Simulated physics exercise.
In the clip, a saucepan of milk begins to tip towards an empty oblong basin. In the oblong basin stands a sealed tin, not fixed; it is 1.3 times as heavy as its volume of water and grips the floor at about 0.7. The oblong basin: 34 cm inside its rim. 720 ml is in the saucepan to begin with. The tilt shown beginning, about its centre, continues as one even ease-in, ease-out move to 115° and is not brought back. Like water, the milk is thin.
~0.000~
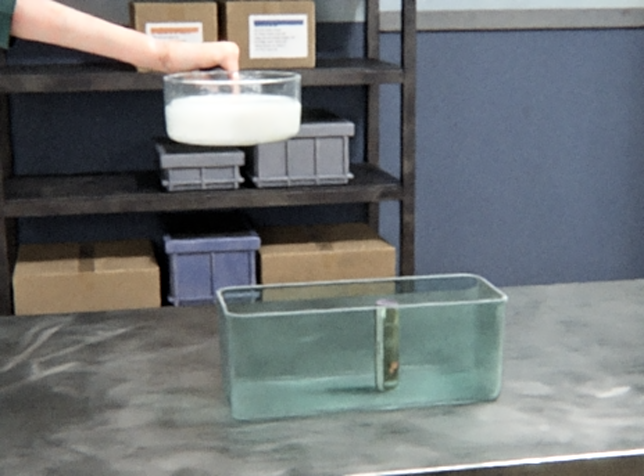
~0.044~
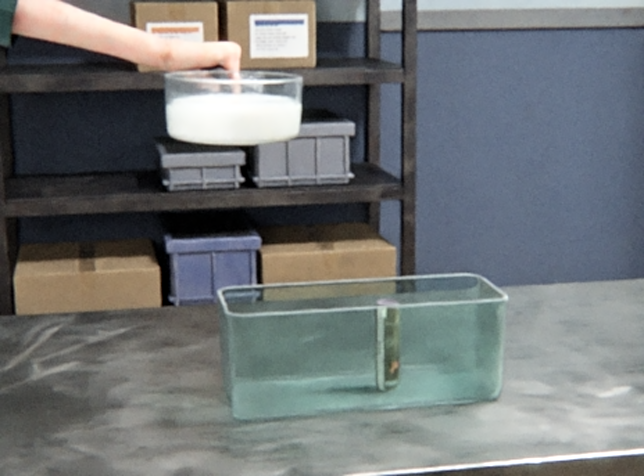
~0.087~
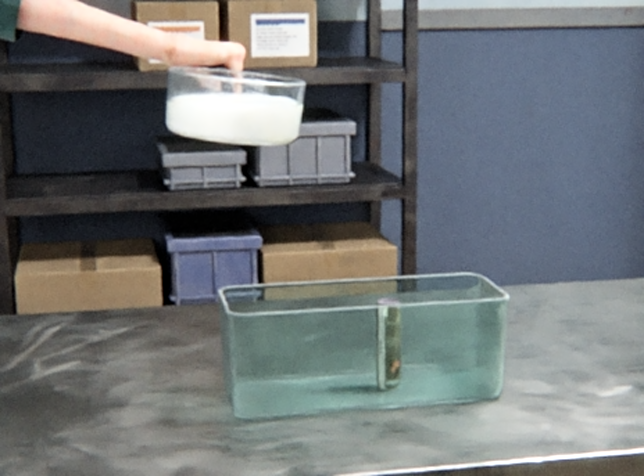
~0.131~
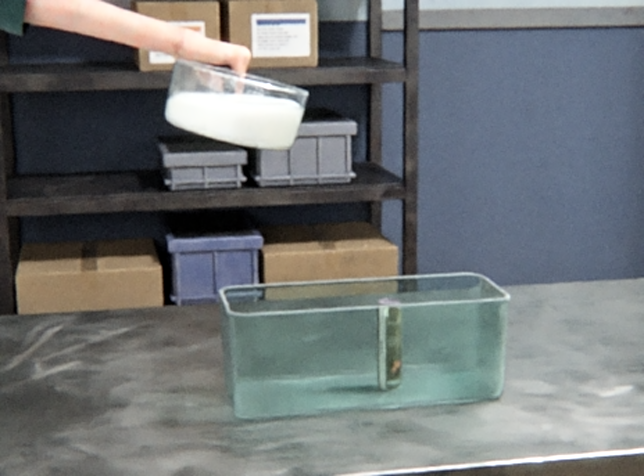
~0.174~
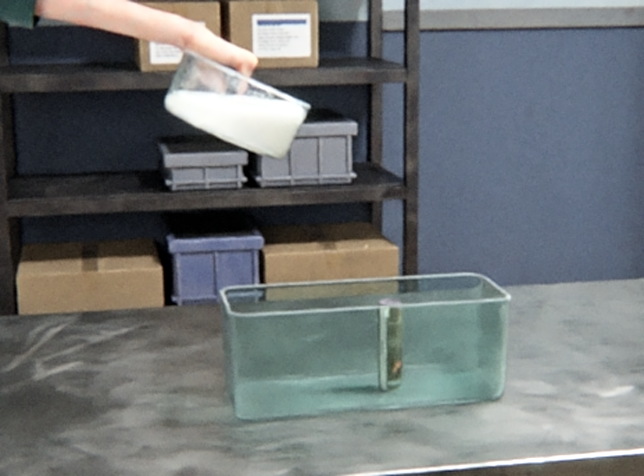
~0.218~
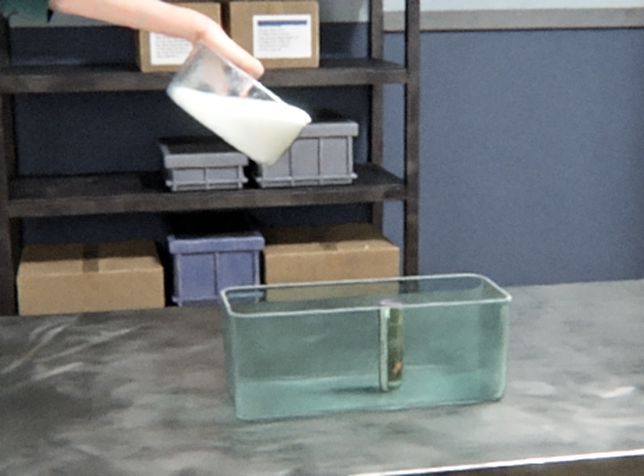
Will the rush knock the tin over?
It tilts over.
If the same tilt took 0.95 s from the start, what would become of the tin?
Outcome - the tin remains standing.
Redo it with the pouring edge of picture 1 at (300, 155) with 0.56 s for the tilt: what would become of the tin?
It does not tip.
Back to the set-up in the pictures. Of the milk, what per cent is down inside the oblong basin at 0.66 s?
Reading: Approx. 90 %.
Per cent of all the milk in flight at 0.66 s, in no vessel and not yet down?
About 8 per cent.
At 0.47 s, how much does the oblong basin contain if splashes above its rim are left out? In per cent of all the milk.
Roughly 12 percent.
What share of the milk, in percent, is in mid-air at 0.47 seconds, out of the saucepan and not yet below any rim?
Around 74 percent.
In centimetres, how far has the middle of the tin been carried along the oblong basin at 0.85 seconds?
0 cm, roughly.
Then, 0.47 s in, the tilt is 108° and 13 per cent is still to pour; the tin stands where it began.
Then, 0.66 s in, the tilt is 115° and 2 per cent is still to pour; the tin stands 1 cm from where it began.
Then, 0.85 s in, the tilt is 115° and 0 per cent is still to pour; the tin leans 10°.
Then, 1.06 s in, the tilt is 115° and 0 per cent is still to pour; the tin leans 34°.
Finally, the tin lies on its side.
